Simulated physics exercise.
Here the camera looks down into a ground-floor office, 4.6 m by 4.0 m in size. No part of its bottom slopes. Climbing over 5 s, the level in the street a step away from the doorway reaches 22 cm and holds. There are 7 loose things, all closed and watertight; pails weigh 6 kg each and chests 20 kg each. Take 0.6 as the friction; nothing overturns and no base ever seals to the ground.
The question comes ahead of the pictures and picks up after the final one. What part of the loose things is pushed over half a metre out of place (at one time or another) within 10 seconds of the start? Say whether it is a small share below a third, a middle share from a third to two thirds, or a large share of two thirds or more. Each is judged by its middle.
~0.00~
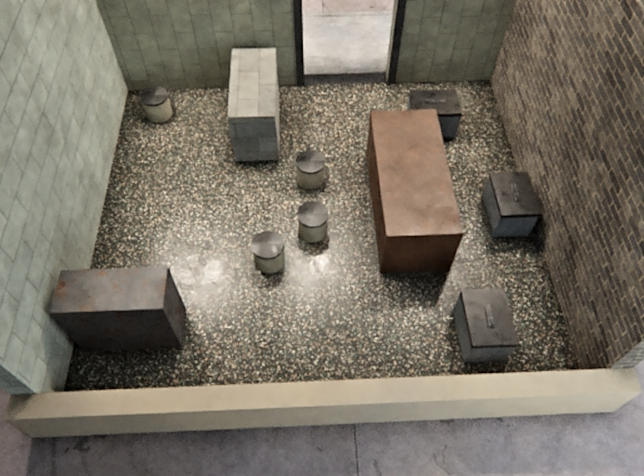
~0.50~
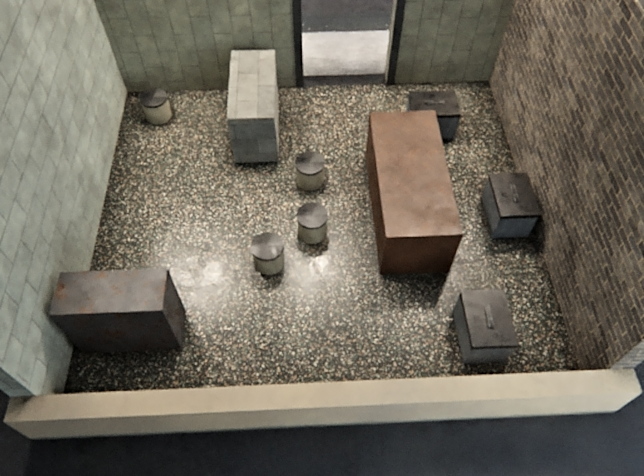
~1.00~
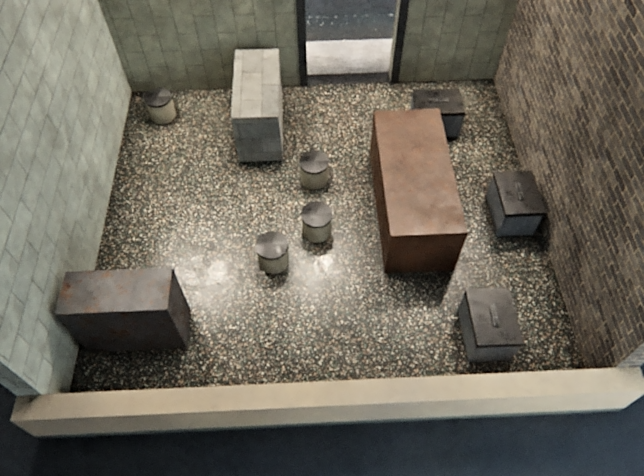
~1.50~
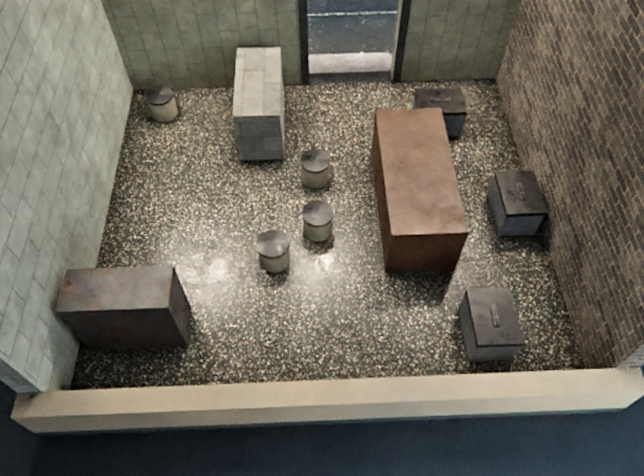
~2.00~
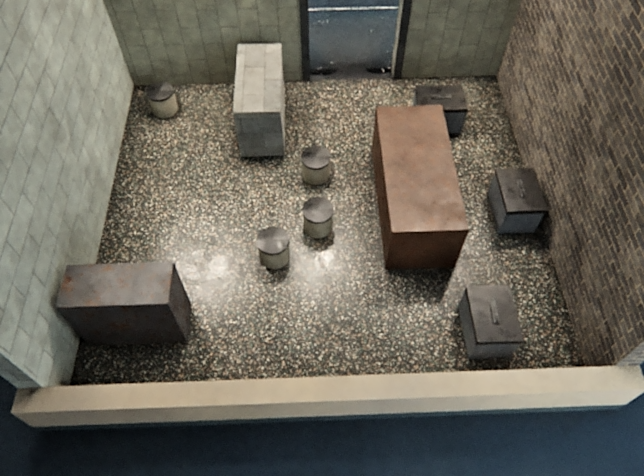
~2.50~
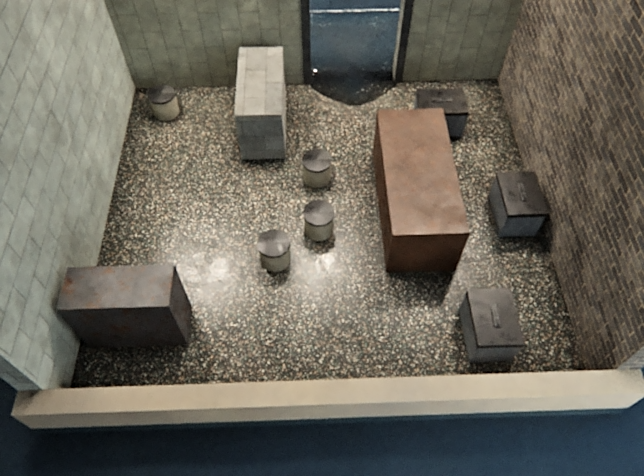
A middle share, from a third to two thirds.
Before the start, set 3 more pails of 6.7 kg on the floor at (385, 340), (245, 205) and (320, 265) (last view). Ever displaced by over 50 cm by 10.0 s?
One by one, in that order: Below it, below it, below it.
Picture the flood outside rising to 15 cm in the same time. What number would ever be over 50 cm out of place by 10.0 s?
Under that setup the answer is 1.
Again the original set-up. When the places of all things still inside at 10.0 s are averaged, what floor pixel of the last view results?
Mean position: Approximately (349, 240).
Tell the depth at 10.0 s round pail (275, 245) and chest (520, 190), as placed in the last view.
Roughly 9 and 5 cm.
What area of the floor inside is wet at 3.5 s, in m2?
About 2.0 m2.
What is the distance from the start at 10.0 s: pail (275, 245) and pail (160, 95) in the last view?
In turn: 80 cm, 0 cm.
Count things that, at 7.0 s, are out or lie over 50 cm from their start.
Count: 2.
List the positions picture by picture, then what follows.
A pail at (268, 244) rests on the ground; a chest at (435, 101) rests on the ground; water covers 0.0 m2; 0 of 7 have shifted, in the first frame.
A pail at (267, 246) rests on the ground; a chest at (434, 103) rests on the ground; 0.0 m2 under water; 0 of 7 have shifted, in the second frame.
A pail at (272, 245), on the bottom; a chest at (439, 101) rests on the ground; 0.0 m2 under water; 0 of 7 have shifted, in the third frame.
A pail at (273, 243), on the bottom; a chest at (440, 100) rests on the ground; water covers 0.0 m2; 0 of 7 have shifted, in the fourth frame.
A pail at (273, 240) rests on the ground; a chest at (441, 97) rests on the ground; water covers 0.0 m2; 0 of 7 have shifted, in the fifth frame.
A pail at (274, 243) rests on the ground; a chest at (442, 100), on the bottom; water covers 0.3 m2; 0 of 7 have shifted, in the sixth frame.
After 3.5 s 0 of 7 are over 50 cm from their spots; 0 afloat.
After 4.5 s 0 of 7 are over 50 cm from their spots; 0 afloat.
After 7.0 s 2 of 7 are over 50 cm from their spots; 0 afloat.
After 10.0 s 4 of 7 are over 50 cm from their spots, and 4 have been at some point; 3 afloat.
